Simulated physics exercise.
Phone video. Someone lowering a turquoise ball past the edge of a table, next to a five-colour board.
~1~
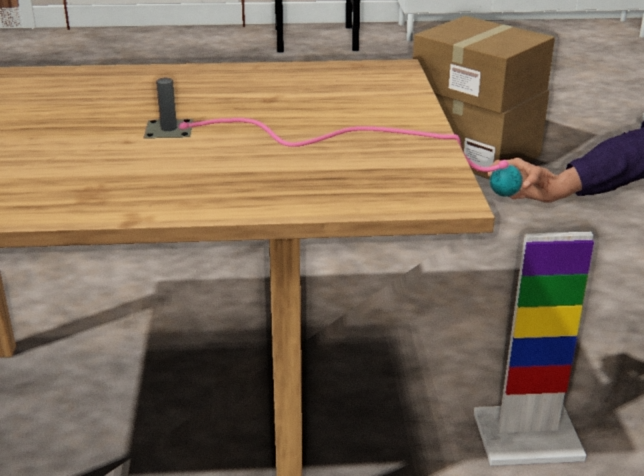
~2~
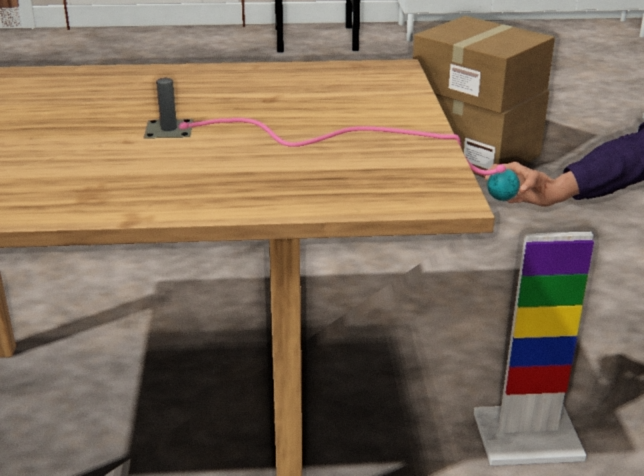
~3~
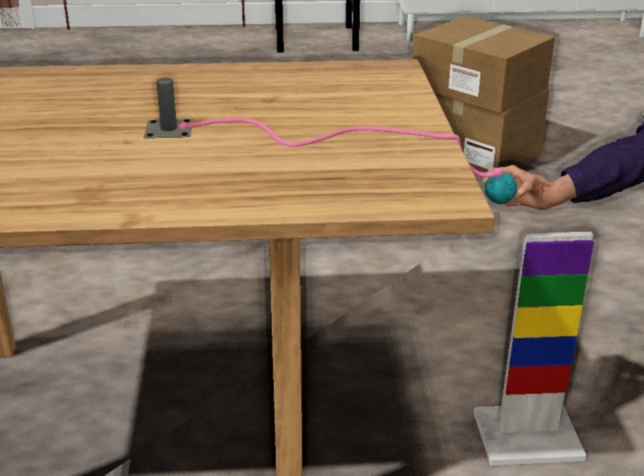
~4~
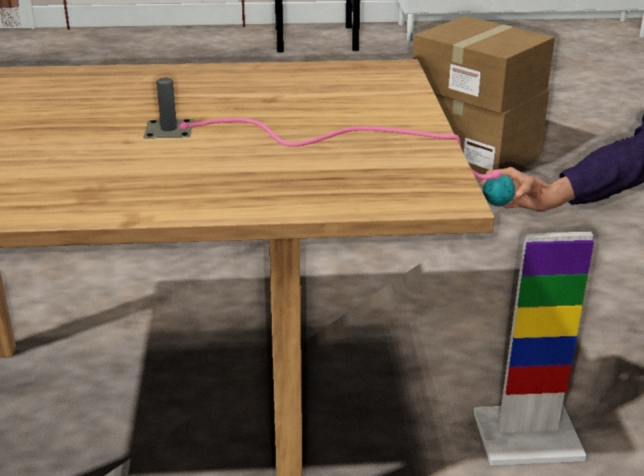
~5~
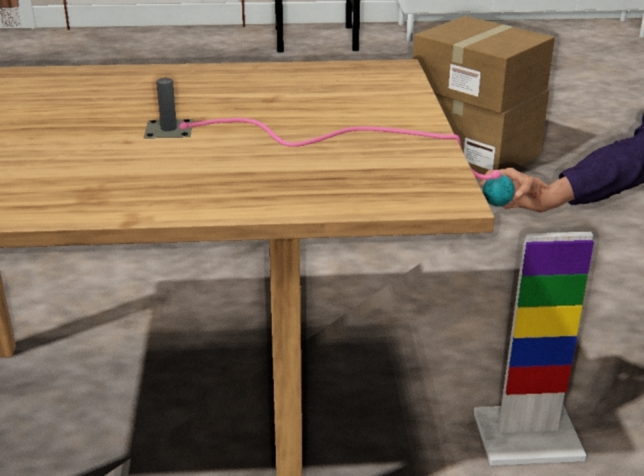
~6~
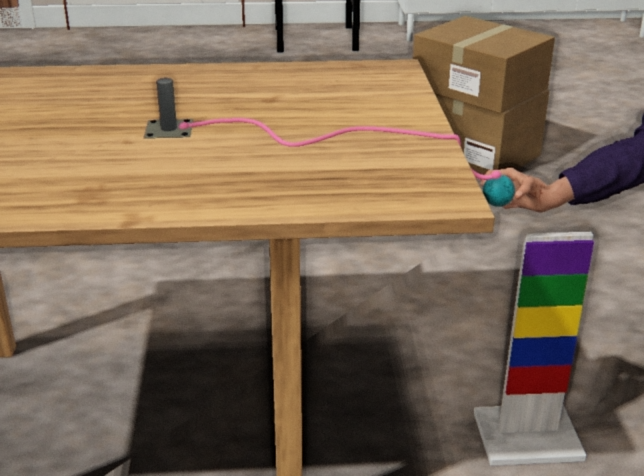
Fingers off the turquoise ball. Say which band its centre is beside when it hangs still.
Its centre is beside the purple band.
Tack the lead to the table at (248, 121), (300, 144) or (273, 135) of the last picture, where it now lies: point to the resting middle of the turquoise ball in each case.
First try (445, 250), second try (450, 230), third try (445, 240).
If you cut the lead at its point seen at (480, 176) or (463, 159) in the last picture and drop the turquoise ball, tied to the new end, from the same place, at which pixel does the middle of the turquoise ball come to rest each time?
About (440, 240) and (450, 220).
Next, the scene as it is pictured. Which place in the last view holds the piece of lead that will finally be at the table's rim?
Near pixel (409, 133).
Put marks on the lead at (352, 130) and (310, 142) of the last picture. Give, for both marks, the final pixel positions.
First one: (399, 135); second one: (347, 133).
Early on, ball near (450, 254); level with purple.
Midway, ball near (462, 258); level with purple.
Finally, ball near (445, 258); level with purple. The purple one.
